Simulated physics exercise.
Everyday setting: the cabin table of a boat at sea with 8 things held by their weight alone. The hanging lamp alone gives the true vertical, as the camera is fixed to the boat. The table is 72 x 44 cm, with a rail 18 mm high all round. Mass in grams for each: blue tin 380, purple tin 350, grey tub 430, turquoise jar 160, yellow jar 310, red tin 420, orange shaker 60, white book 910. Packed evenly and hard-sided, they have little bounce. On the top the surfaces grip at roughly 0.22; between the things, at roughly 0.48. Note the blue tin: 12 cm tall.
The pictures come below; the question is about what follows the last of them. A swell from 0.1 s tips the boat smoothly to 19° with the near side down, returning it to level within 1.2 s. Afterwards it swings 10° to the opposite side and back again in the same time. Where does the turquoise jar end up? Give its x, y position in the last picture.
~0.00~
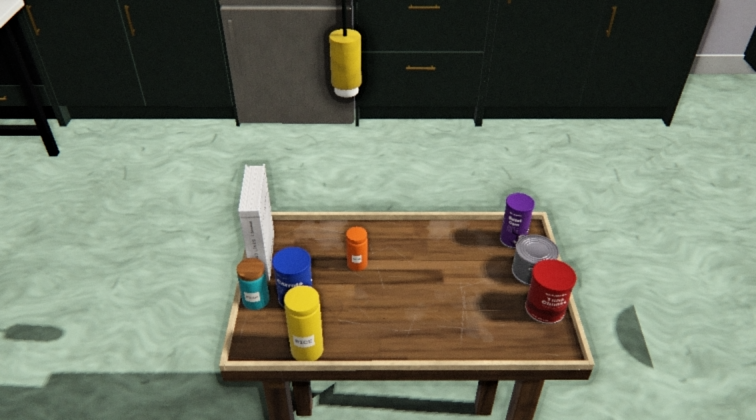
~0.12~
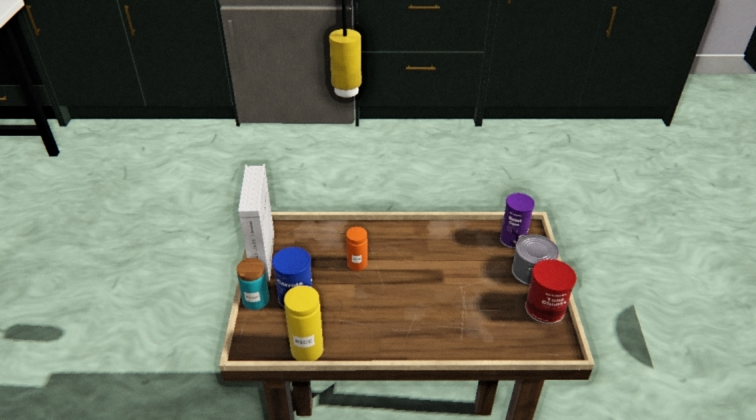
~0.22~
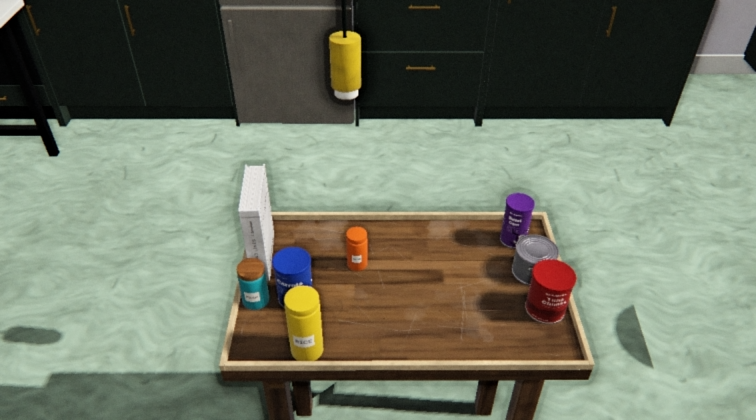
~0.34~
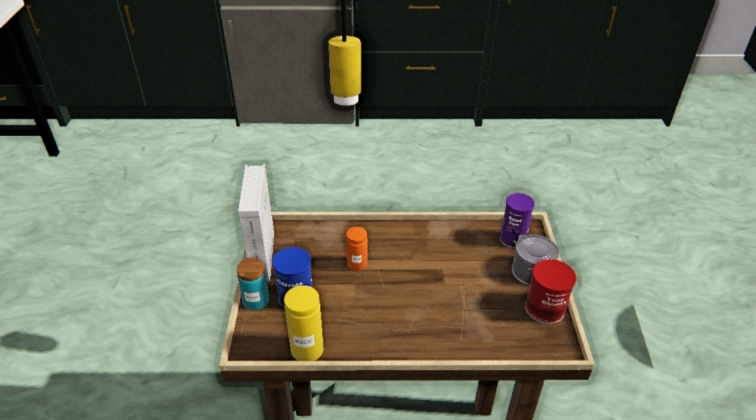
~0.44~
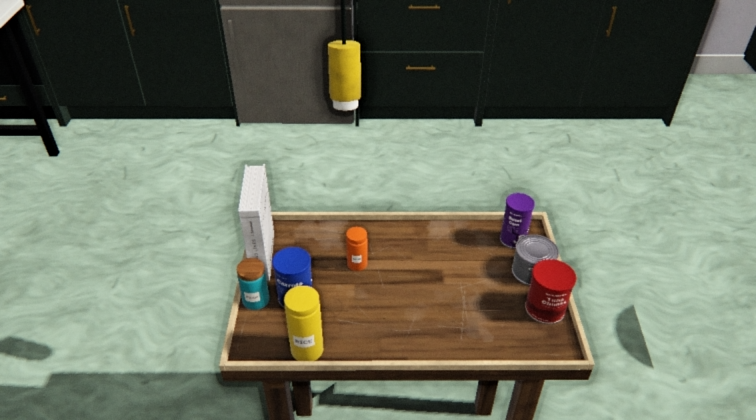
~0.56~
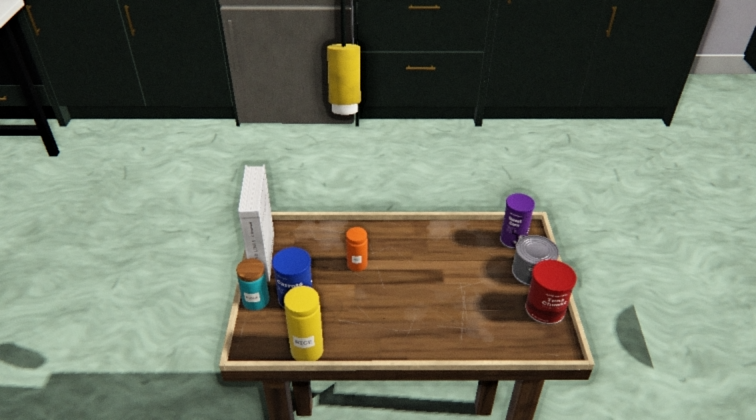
The turquoise jar ends up at about (243, 338).
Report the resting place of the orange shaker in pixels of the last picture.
About (356, 302).
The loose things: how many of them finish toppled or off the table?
0.
Around 0.86 s, heel 16°, near side down; turquoise jar shifted 6 cm near (249, 305); white book shifted 6 cm; orange shaker shifted 6 cm.
Around 0.96 s, heel 11°, near side down; turquoise jar shifted 9 cm near (247, 318); white book shifted 10 cm; orange shaker shifted 9 cm.
Finally (3.0 s), not toppled but over 5 cm from the start, blue tin, purple tin, grey tub, turquoise jar, red tin, orange shaker and white book; the last one still in place (within 5 cm). In the last view, turquoise jar near (243, 338).
